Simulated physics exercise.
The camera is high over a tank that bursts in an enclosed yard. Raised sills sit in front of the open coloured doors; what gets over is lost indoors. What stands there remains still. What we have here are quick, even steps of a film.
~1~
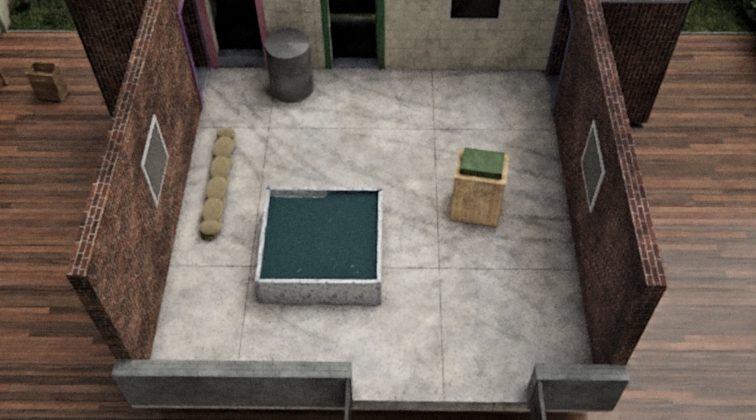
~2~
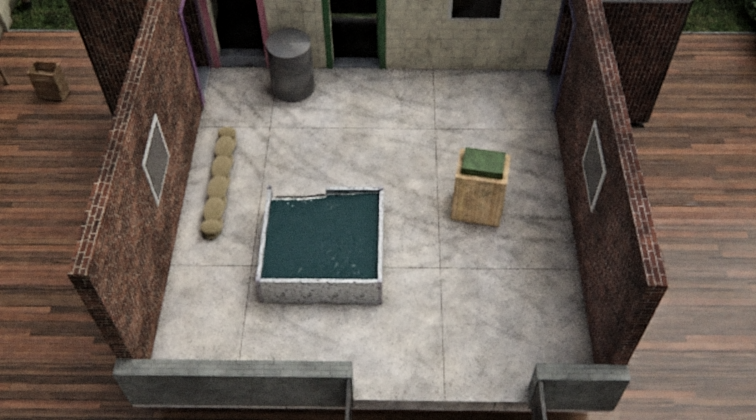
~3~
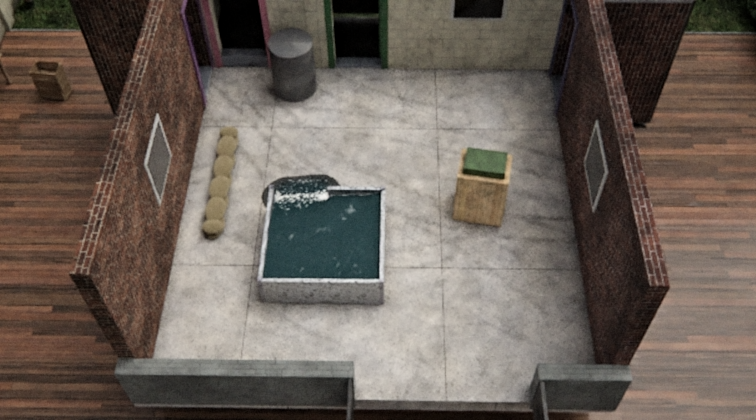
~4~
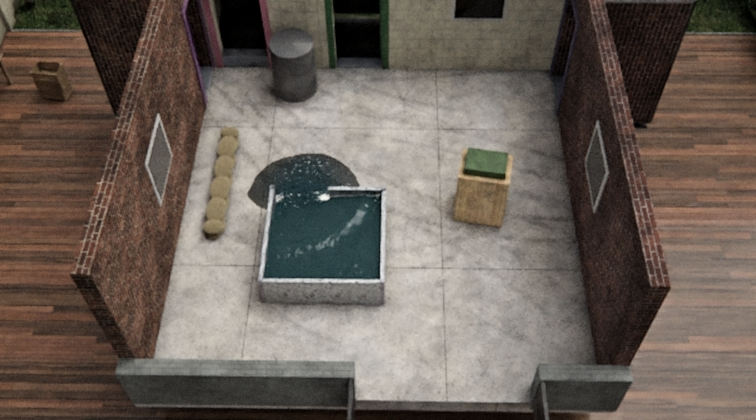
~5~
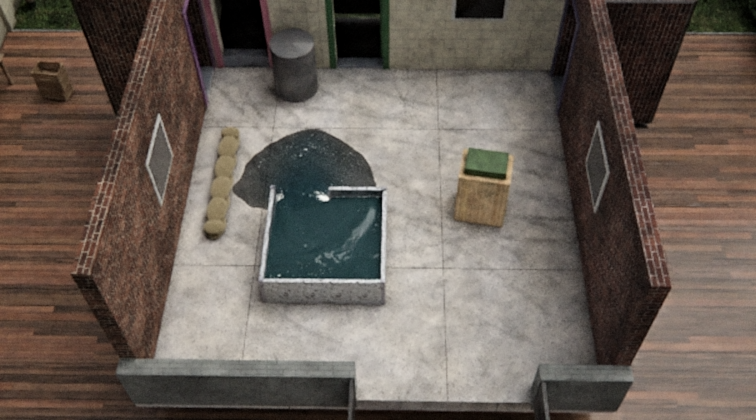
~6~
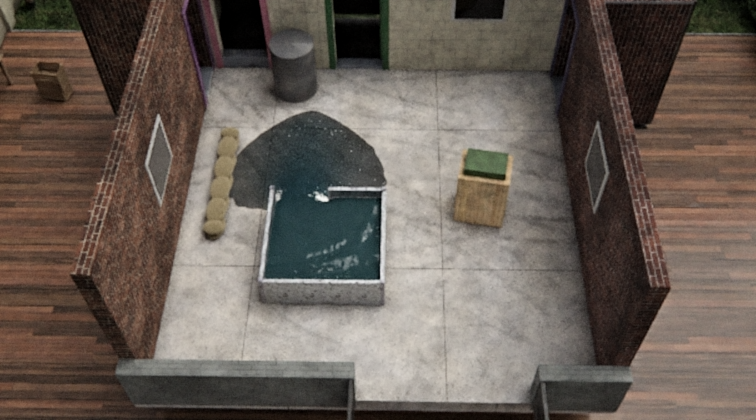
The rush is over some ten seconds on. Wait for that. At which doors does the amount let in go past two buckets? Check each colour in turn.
Outcome: Purple door: Too much gets in there; blue door: Too much gets in there; pink door: Not too much gets in there; green door: Too much gets in there.
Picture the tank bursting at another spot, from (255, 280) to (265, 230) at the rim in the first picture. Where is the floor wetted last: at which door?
The blue door is last in line.
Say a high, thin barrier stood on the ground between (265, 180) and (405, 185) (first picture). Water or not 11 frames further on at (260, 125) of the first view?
I'd say it ends up swamped.
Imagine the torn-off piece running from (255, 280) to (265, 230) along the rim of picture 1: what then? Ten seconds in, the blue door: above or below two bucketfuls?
Here's my take: The blue door comes in lower.
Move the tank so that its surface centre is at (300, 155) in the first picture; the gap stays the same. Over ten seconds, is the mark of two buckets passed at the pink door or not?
Result for pink: It doesn't reach it.
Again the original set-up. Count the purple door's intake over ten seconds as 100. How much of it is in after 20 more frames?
Some 45 per cent.
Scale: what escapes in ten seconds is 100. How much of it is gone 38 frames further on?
About 85 per cent.
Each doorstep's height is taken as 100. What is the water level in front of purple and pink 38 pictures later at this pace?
First around 130 percent, second around 50 percent.
A moment on, water covers 20 % of the floor; the purple door not reached, the blue door not reached, the pink door not reached, the green door wet at the sill, nothing in.
Next, water covers 25 % of the floor; the purple door under two buckets in, the blue door not reached, the pink door wet at the sill, nothing in, the green door over two buckets in.
Then, water covers 30 % of the floor; the purple door over two buckets in, the blue door not reached, the pink door wet at the sill, nothing in, the green door far over two buckets in.
Later, water covers 45 % of the floor; the purple door far over two buckets in, the blue door under two buckets in, the pink door wet at the sill, nothing in, the green door far over two buckets in.
In the end, water covers 70 % of the floor; the purple door far over two buckets in, the blue door over two buckets in, the pink door wet at the sill, nothing in, the green door far over two buckets in.
